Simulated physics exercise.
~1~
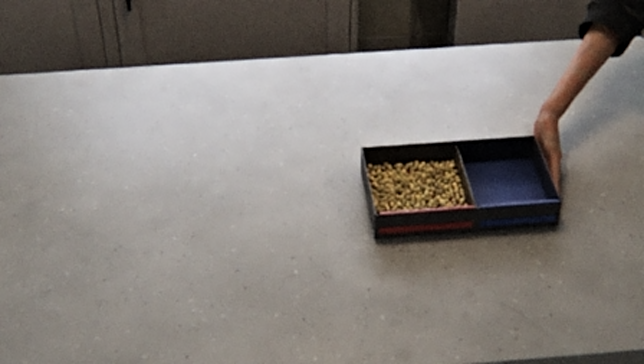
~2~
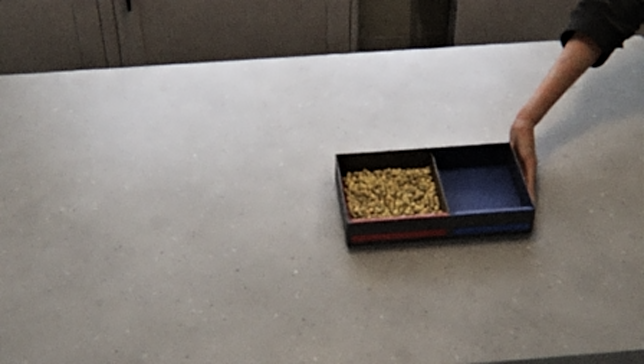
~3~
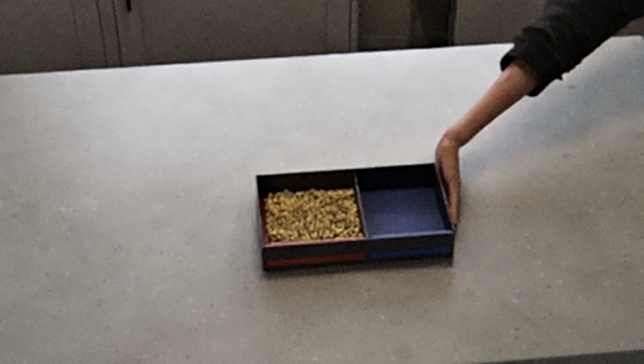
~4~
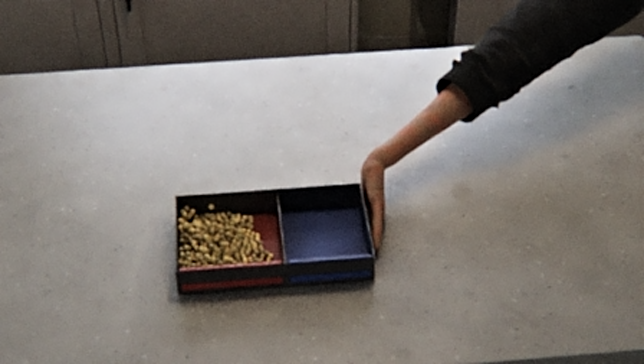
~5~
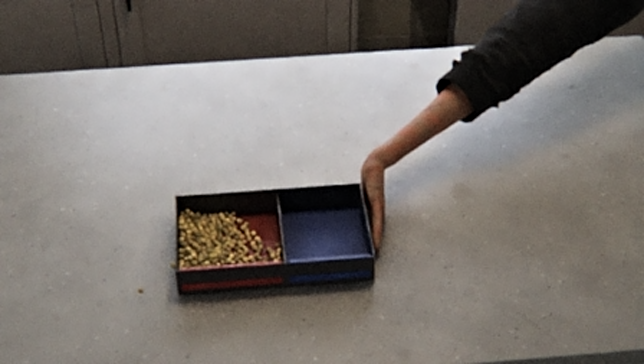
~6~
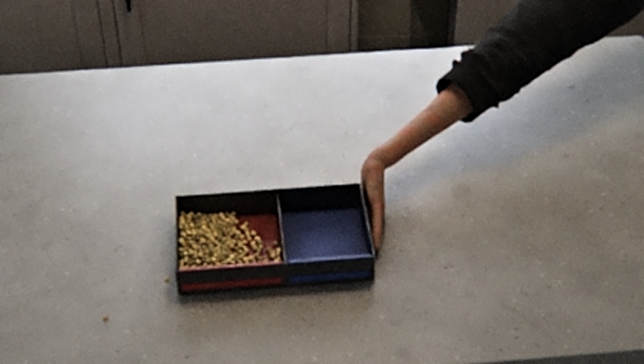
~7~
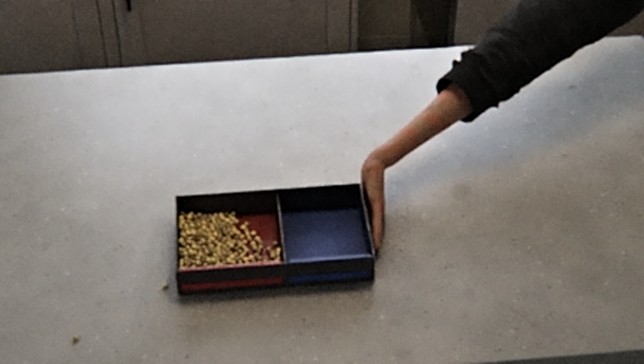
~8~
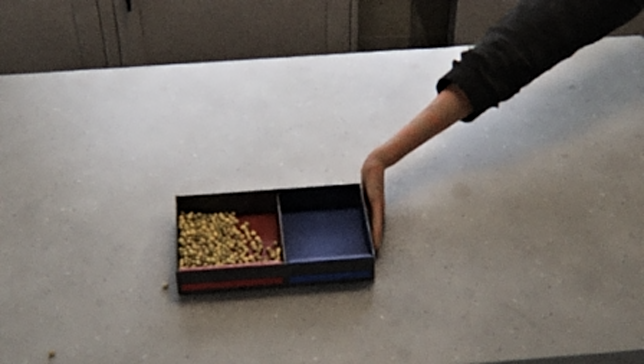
A dark, shallow tray with two compartments slides leftward across a pale grey tabletop, seen from above at an angle, with cabinet doors behind. Its red-floored left side holds a layer of small yellowish beans, while the blue right side is empty. A hand in a dark sleeve presses against the tray's right end, pushing it left and toward the viewer. As the tray stops, the beans shift toward the left wall, baring some red floor, and a few stray ones land on the table nearby. The hand stays in place, most beans remain in their compartment, and the blue side stays empty.
